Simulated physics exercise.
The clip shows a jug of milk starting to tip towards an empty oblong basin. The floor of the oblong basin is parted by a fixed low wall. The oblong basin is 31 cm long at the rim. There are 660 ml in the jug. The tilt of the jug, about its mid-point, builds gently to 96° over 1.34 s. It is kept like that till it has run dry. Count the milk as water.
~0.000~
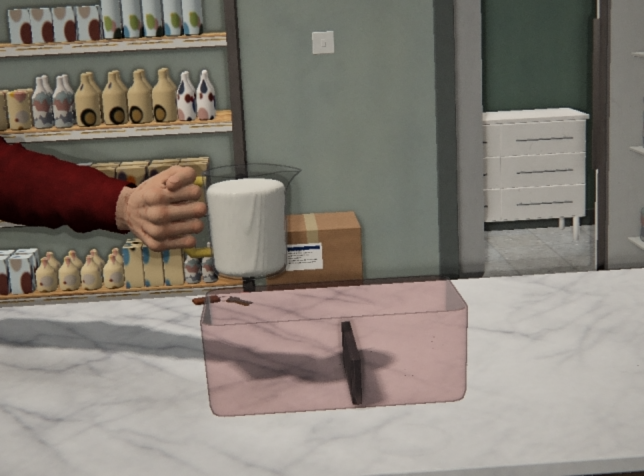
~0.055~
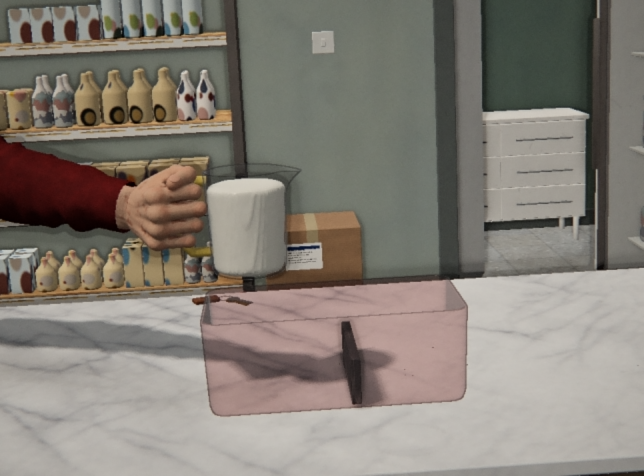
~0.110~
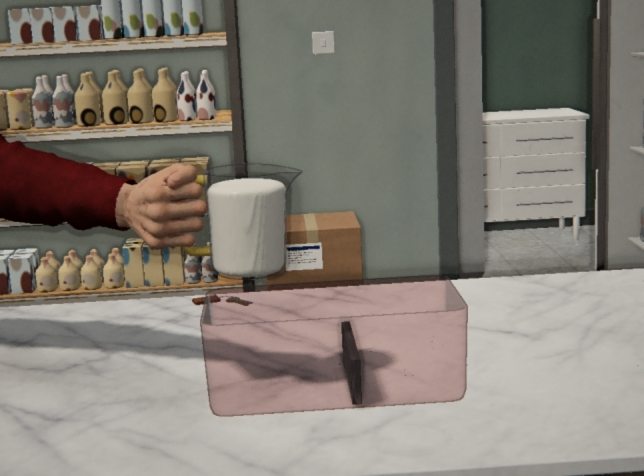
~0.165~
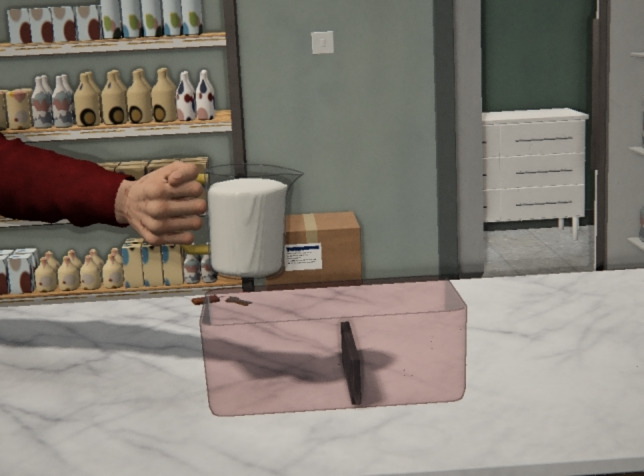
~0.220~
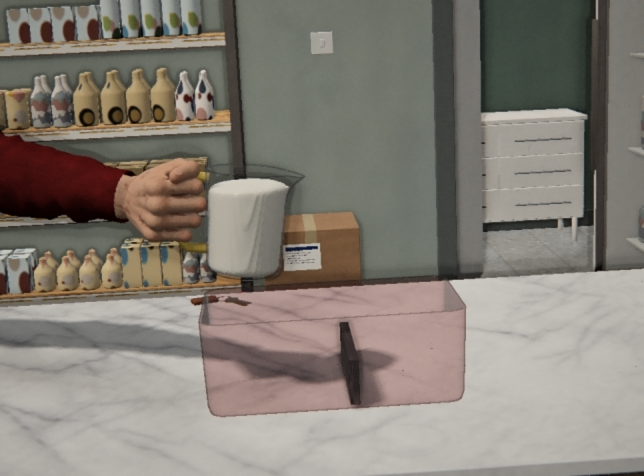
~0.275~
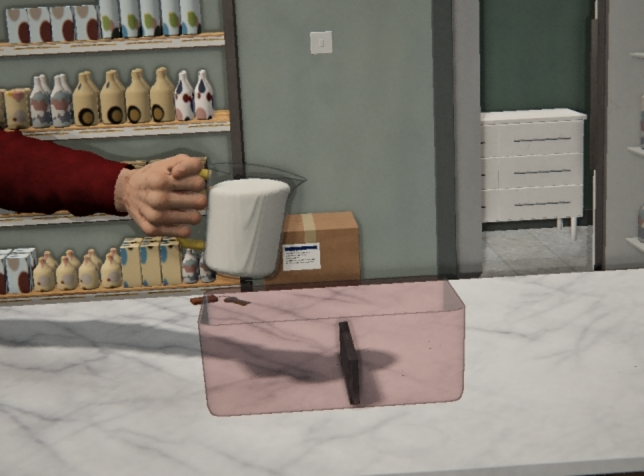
In a shop, a red-sleeved arm holds a clear jug of milk above a pink basin, slowly tilting it slightly rightward.
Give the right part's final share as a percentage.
Roughly 69 per cent is past the wall.
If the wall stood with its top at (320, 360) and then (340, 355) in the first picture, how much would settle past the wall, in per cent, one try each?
In turn about 95 and 90 per cent.
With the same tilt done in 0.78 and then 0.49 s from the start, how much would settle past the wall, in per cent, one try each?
In turn about 65 and 65 per cent.
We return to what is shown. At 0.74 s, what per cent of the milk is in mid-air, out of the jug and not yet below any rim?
Near 10 in a hundred.
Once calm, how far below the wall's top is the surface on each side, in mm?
Some 50 mm on the left and 34 mm on the right.
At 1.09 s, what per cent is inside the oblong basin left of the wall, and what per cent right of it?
Near 2 on the left, 42 on the right.
After 0.74 s the tilt is 56° and 86 per cent is still to pour, 0 is left of the wall and 4 right of it.
After 1.09 s the tilt is 88° and 42 per cent is still to pour, 2 is left of the wall and 42 right of it.
After 1.45 s the tilt is 96° and 8 per cent is still to pour, 20 is left of the wall and 69 right of it.
After 1.84 s the tilt is 96° and 1 per cent is still to pour, 29 is left of the wall and 69 right of it.
In the end 30 per cent lies left of the wall, 69 right of it and 1 outside.
